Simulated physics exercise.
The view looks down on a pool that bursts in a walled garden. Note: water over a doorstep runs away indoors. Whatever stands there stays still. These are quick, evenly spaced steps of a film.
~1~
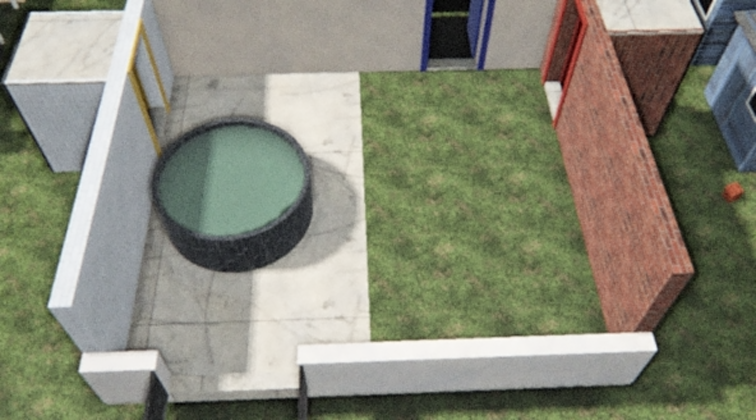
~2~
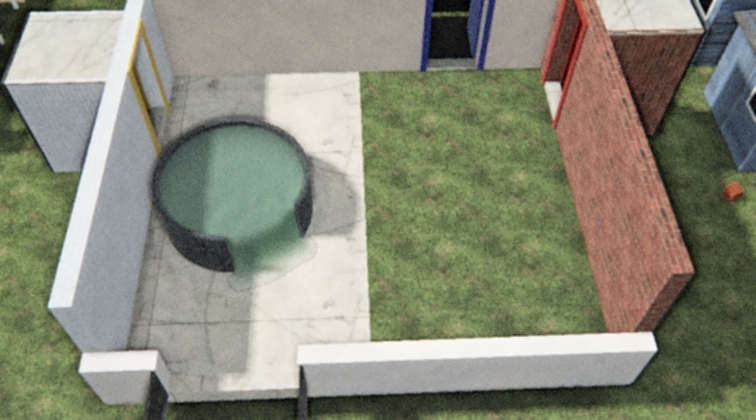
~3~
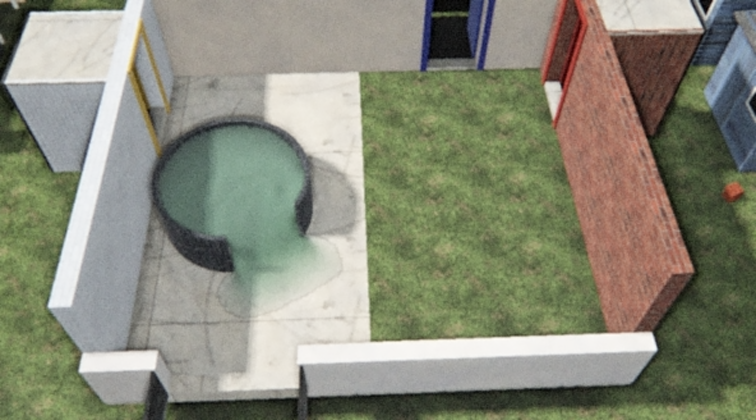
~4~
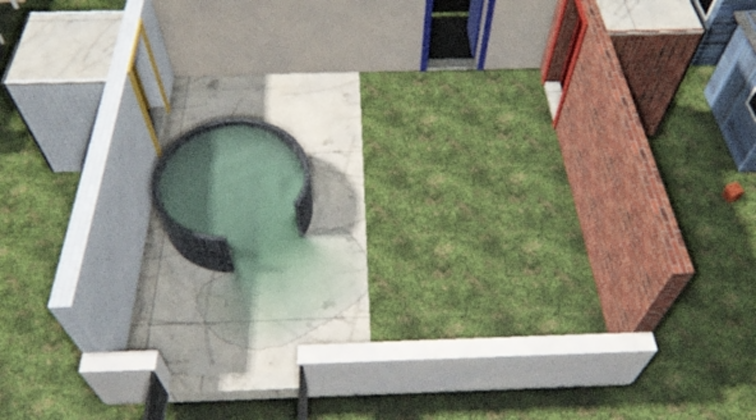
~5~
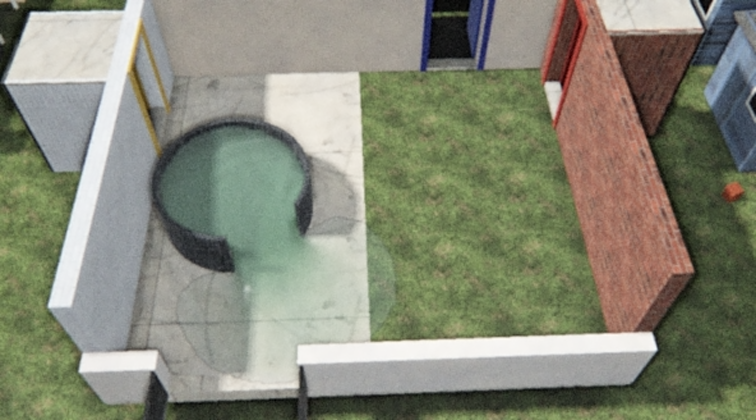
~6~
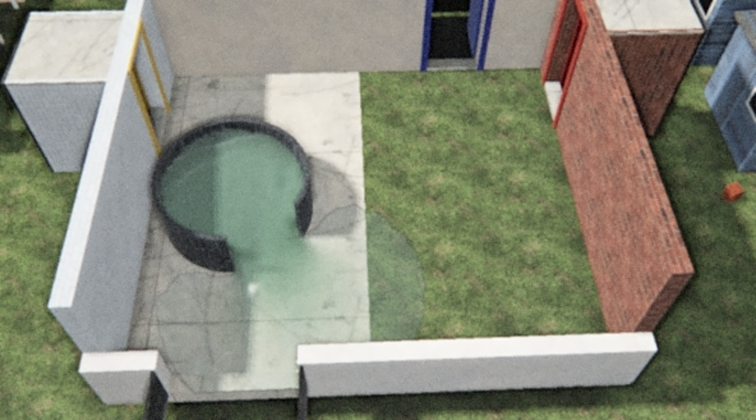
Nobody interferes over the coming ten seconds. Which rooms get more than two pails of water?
My prediction: The blue door is not swamped, the red door is not swamped, the yellow door is not swamped.
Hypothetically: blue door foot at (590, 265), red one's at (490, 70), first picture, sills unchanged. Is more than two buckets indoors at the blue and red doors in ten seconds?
Result - blue door crosses the line, red door does not reach it.
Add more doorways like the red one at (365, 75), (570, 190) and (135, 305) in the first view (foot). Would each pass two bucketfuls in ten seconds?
As listed: Takes less, stays under, takes less.
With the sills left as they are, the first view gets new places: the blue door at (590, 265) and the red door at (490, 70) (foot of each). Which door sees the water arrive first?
That would be the one in blue.
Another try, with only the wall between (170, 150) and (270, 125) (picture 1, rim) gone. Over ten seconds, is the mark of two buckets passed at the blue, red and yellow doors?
In short: Blue lets more in; red floods; yellow floods.
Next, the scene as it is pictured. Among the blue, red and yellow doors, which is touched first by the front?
My pick is the red one.
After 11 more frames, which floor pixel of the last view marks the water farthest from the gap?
The wet edge reaches furthest near (615, 358).
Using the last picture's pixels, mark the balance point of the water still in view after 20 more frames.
About (362, 261) in the last view.
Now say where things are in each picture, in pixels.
In the first frame, still water in the round pool at (232, 179).
In the second frame, the front is at (310, 240), out from the gap at (270, 248).
In the third frame, water pours out at (270, 250) and has run to (334, 270).
In the fourth frame, the front is at (360, 288), out from the gap at (270, 251).
In the fifth frame, the front is at a hidden place, out from the gap at (270, 251).
In the sixth frame, the front is at a hidden place, out from the gap at (270, 251).
A moment on, water covers 25 % of the floor; the blue door not reached, the red door not reached, the yellow door not reached.
Next, water covers 30 % of the floor; the blue door not reached, the red door not reached, the yellow door not reached.
Then, water covers 40 % of the floor; the blue door not reached, the red door not reached, the yellow door not reached.
Later, water covers 60 % of the floor; the blue door not reached, the red door wet at the sill, nothing in, the yellow door not reached.
In the end, water covers 80 % of the floor; the blue door under two buckets in, the red door wet at the sill, nothing in, the yellow door not reached.
